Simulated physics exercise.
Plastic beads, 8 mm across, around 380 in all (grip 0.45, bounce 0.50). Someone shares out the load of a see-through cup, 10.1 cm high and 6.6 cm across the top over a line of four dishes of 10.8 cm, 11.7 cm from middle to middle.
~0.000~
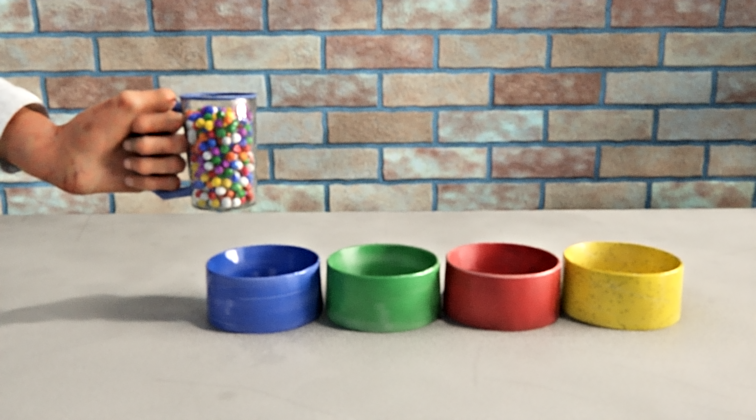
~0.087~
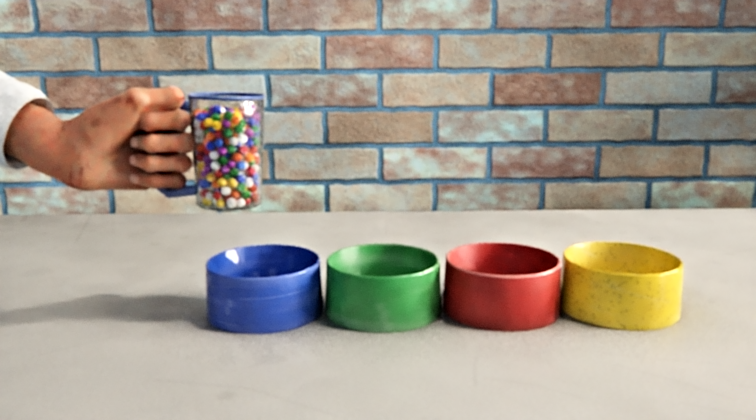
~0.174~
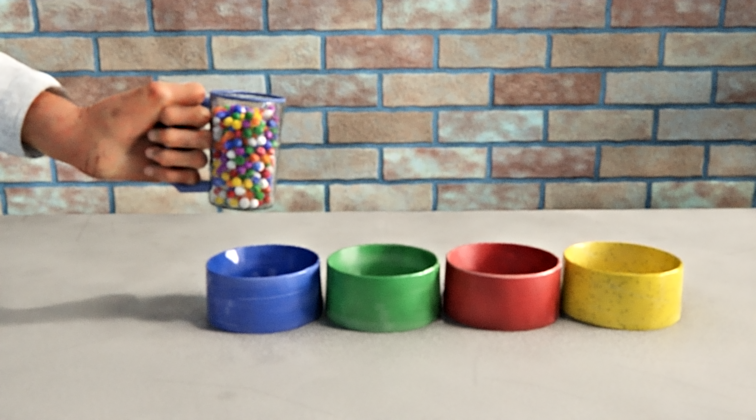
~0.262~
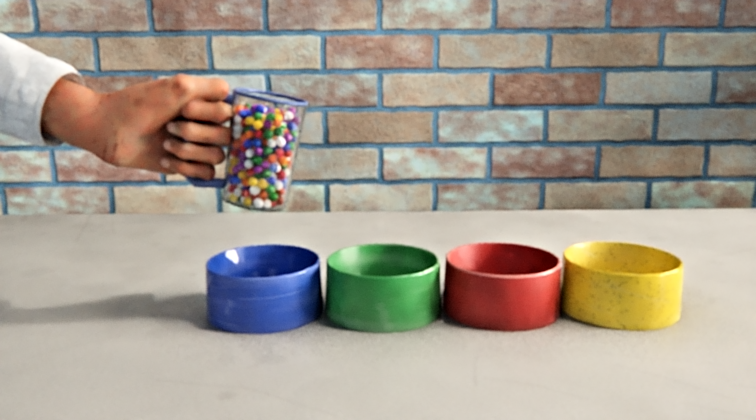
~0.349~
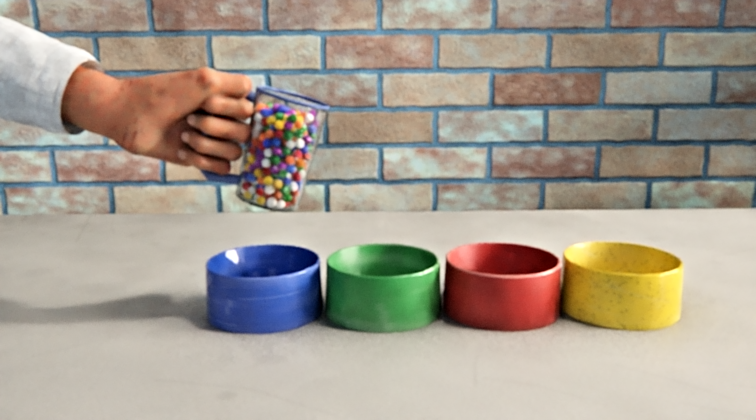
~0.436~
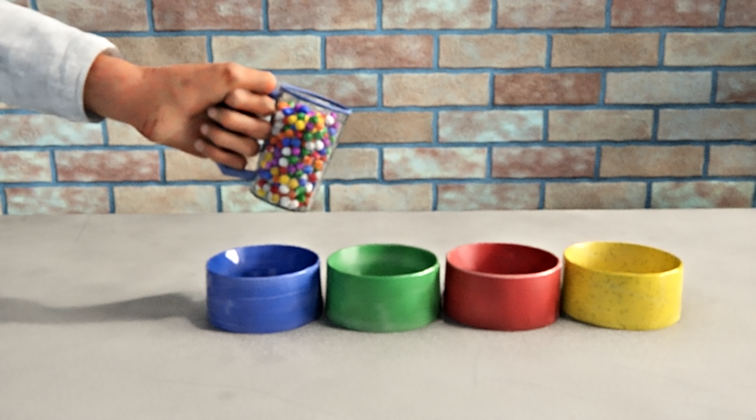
A hand in a pale sleeve holds a clear cup with a blue rim and handle, packed with multicoloured beads, above a grey tabletop before a brick wall, seen from the front and slightly above. Four round dishes stand in a row below: blue, green, red and yellow from left to right. The hand moves the cup rightward while tilting it gradually to the right, and the camera stays still.
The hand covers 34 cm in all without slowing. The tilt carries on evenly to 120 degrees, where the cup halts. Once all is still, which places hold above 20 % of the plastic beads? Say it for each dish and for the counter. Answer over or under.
Red under, blue under, green under, yellow over, counter under.
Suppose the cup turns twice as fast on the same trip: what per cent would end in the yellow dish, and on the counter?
Yellow 20, counter 10.
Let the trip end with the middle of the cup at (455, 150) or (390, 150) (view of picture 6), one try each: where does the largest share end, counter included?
Most goes to: Red, then red.
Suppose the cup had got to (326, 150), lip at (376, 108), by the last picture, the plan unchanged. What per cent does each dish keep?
Red 0; blue 0; green 0; yellow 100.
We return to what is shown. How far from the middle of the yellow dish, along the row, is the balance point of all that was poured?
About 2 cm to its right.
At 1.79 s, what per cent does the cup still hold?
Roughly 90 per cent.
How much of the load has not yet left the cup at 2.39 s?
Some 5 per cent of the load.
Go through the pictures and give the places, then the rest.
Cup at (222, 151), tilt 0 degrees, lip at (254, 96), moved 0.0 cm; middle of the pieces at (223, 153); blue dish at (264, 261); green dish at (383, 260); red dish at (502, 259); yellow dish at (621, 258), in the first picture.
Cup at (228, 150), tilt 2 degrees, lip at (263, 97), moved 0.6 cm; middle of the pieces at (230, 153), in the second picture.
Cup at (245, 150), tilt 6 degrees, lip at (284, 100), moved 2.2 cm; middle of the pieces at (246, 153), in the third picture.
Cup at (262, 150), tilt 11 degrees, lip at (306, 104), moved 3.8 cm; middle of the pieces at (263, 153), in the fourth picture.
Cup at (280, 150), tilt 16 degrees, lip at (328, 108), moved 5.5 cm; middle of the pieces at (280, 153), in the fifth picture.
Cup at (298, 150), tilt 21 degrees, lip at (349, 112), moved 7.1 cm; middle of the pieces at (297, 152); blue dish at (264, 261); green dish at (383, 260); red dish at (502, 259); yellow dish at (621, 258). Its pace works out near 55 degrees a second; the hand travels 19 cm a second, in the sixth picture.
After 1.25 s, tilt 67 degrees; cup holds 100 %.
After 1.79 s, tilt 98 degrees; cup holds 90 %, yellow 5 %.
After 2.39 s, tilt 120 degrees; cup holds 5 %, yellow 90 %.
By 3.1 s all is still; red 0 %, blue 0 %, green 0 %, yellow 95 %, counter 5 %.
